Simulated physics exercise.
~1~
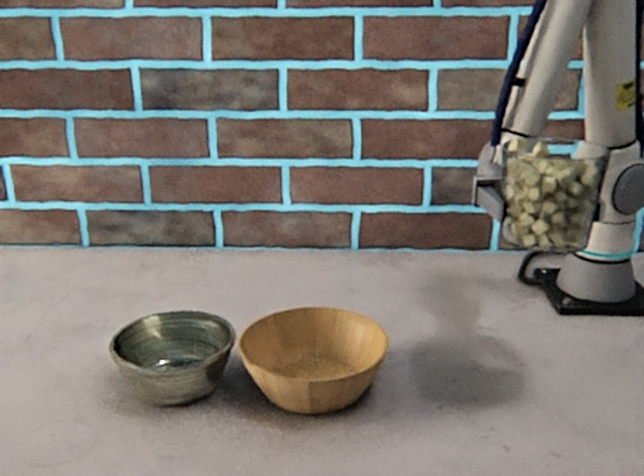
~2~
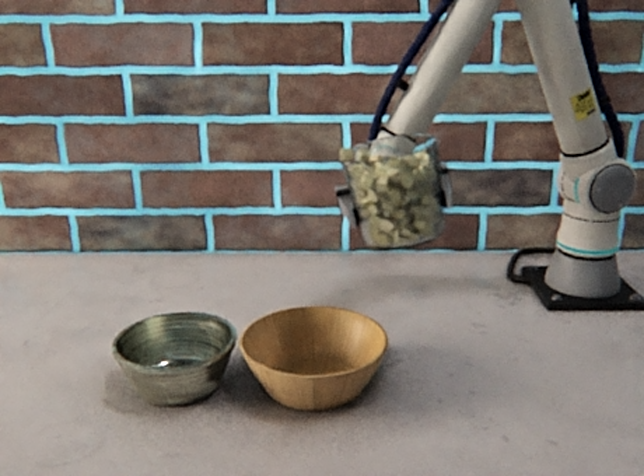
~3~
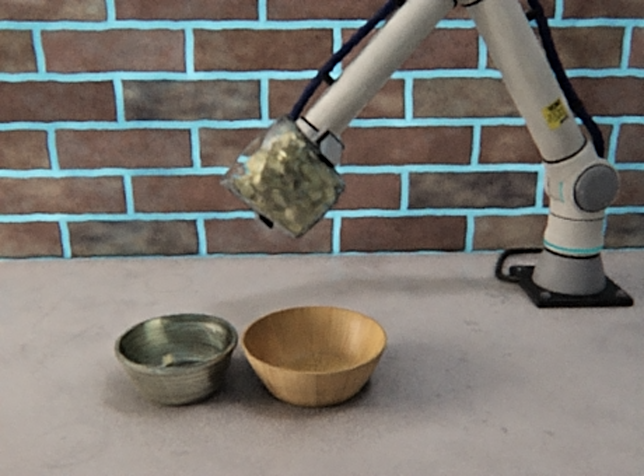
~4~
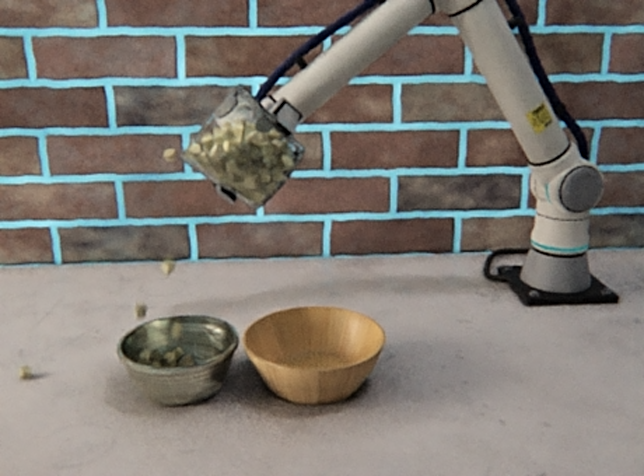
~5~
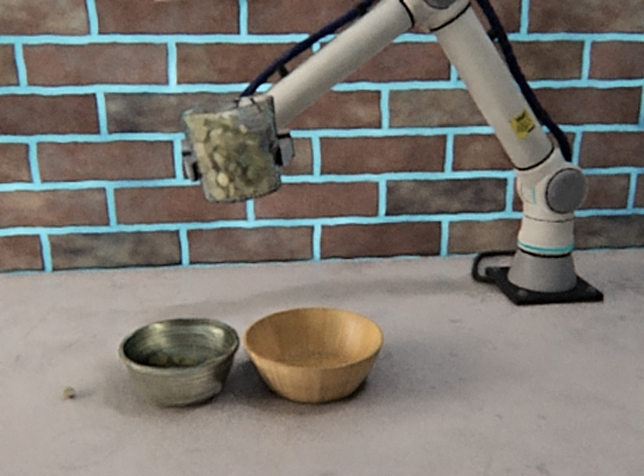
A robot arm carried a clear cup of pale vegetable dice leftward past a wooden bowl, tipped it above the green bowl so some pieces fell in and a few strayed onto the table, then turned it upright, still mostly full.
